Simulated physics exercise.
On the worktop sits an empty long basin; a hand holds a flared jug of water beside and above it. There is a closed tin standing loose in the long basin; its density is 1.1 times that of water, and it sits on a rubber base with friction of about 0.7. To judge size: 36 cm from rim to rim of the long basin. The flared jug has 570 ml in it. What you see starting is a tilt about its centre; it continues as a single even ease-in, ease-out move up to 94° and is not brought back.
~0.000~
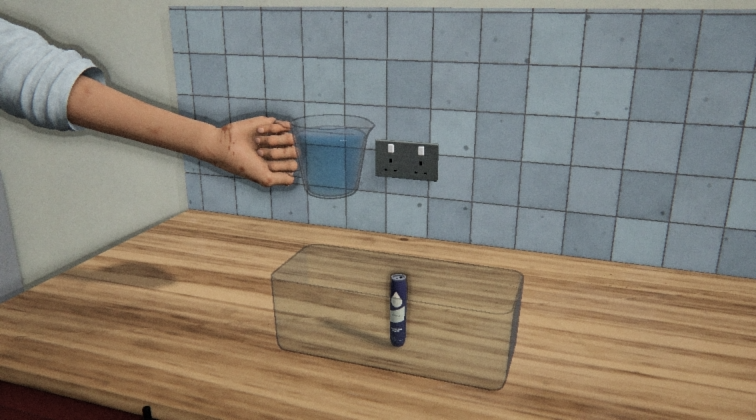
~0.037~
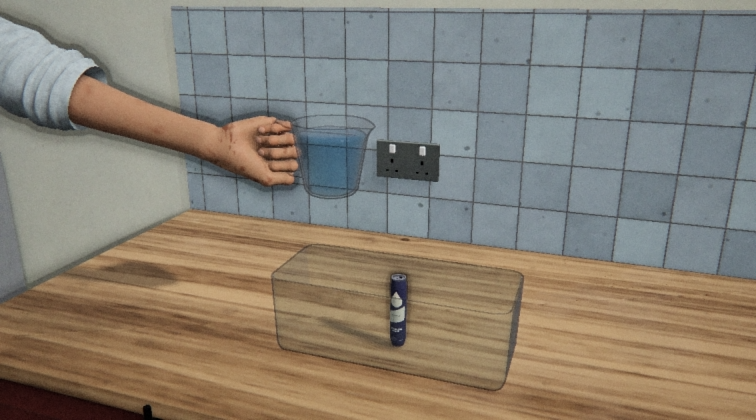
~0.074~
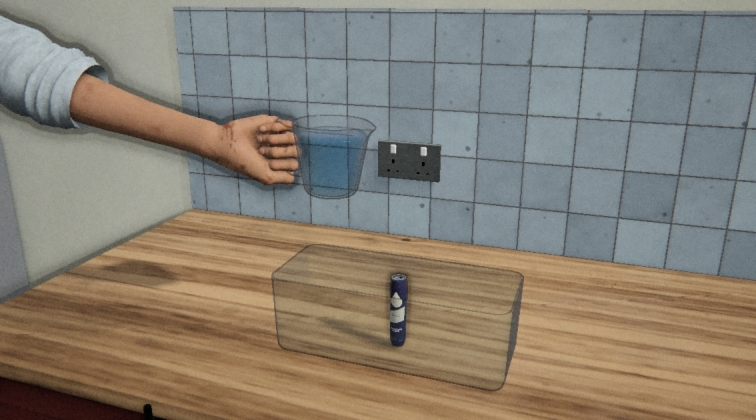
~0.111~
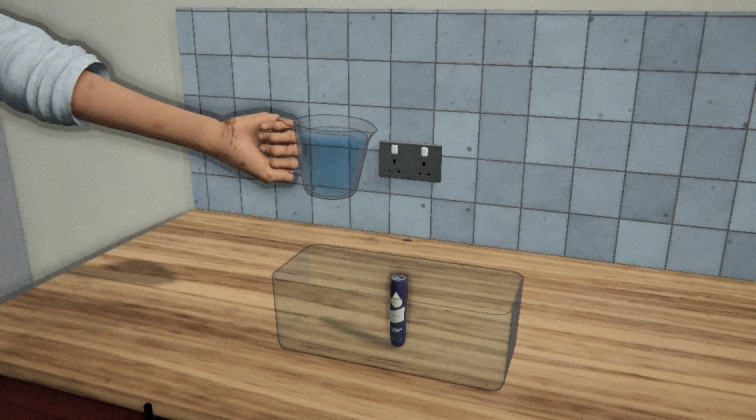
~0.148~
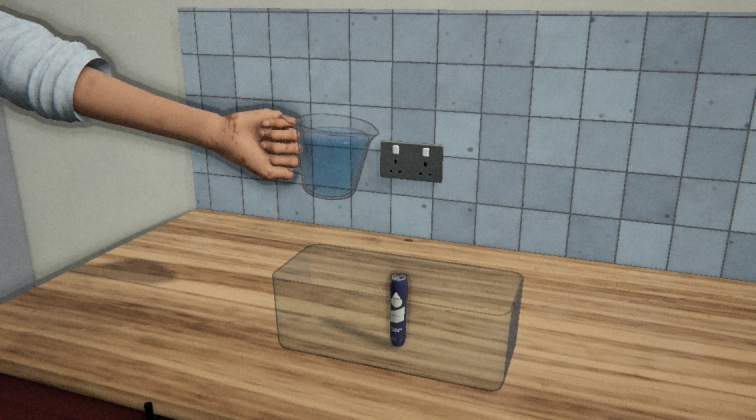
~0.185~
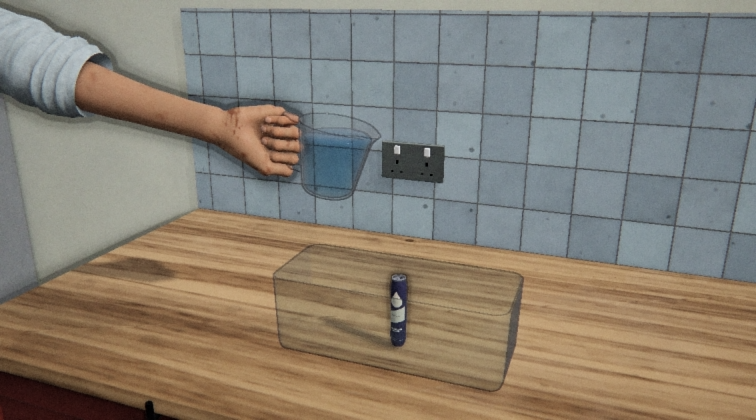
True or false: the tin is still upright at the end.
True.
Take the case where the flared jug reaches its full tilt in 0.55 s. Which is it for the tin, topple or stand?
Holds steady.
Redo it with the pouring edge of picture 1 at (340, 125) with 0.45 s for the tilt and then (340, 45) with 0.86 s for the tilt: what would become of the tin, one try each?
Trial 1 - tin tips; trial 2 - tin tips.
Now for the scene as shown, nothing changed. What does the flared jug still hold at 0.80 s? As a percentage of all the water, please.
About 22 percent.
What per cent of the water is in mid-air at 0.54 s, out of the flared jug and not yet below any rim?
Around 24 percent.
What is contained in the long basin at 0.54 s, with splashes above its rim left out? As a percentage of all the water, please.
Around 3 percent.
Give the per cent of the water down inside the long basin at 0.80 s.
About 52 per cent.
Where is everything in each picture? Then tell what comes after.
In the first picture, tilt 0°; pouring edge (374, 126); surface from (300, 129) to (366, 134); the long basin's rim runs from (290, 261) to (518, 294); the tin's top is at (399, 280).
In the second picture, tilt 0°; pouring edge (374, 127); surface from (300, 130) to (366, 135).
In the third picture, tilt 2°; pouring edge (375, 128); surface from (301, 129) to (366, 136).
In the fourth picture, tilt 4°; pouring edge (376, 130); surface from (303, 130) to (368, 137).
In the fifth picture, tilt 7°; pouring edge (378, 133); surface from (305, 130) to (370, 138).
In the sixth picture, tilt 10°; pouring edge (380, 137); surface from (307, 131) to (373, 139).
After 0.54 s the tilt is 65° and 74 per cent is still to pour; the tin stands where it began.
After 0.80 s the tilt is 93° and 22 per cent is still to pour; the tin stands where it began.
After 1.07 s the tilt is 94° and 2 per cent is still to pour; the tin stands where it began.
After 1.36 s the tilt is 94° and 0 per cent is still to pour; the tin stands where it began.
In the end the tin stands where it began.
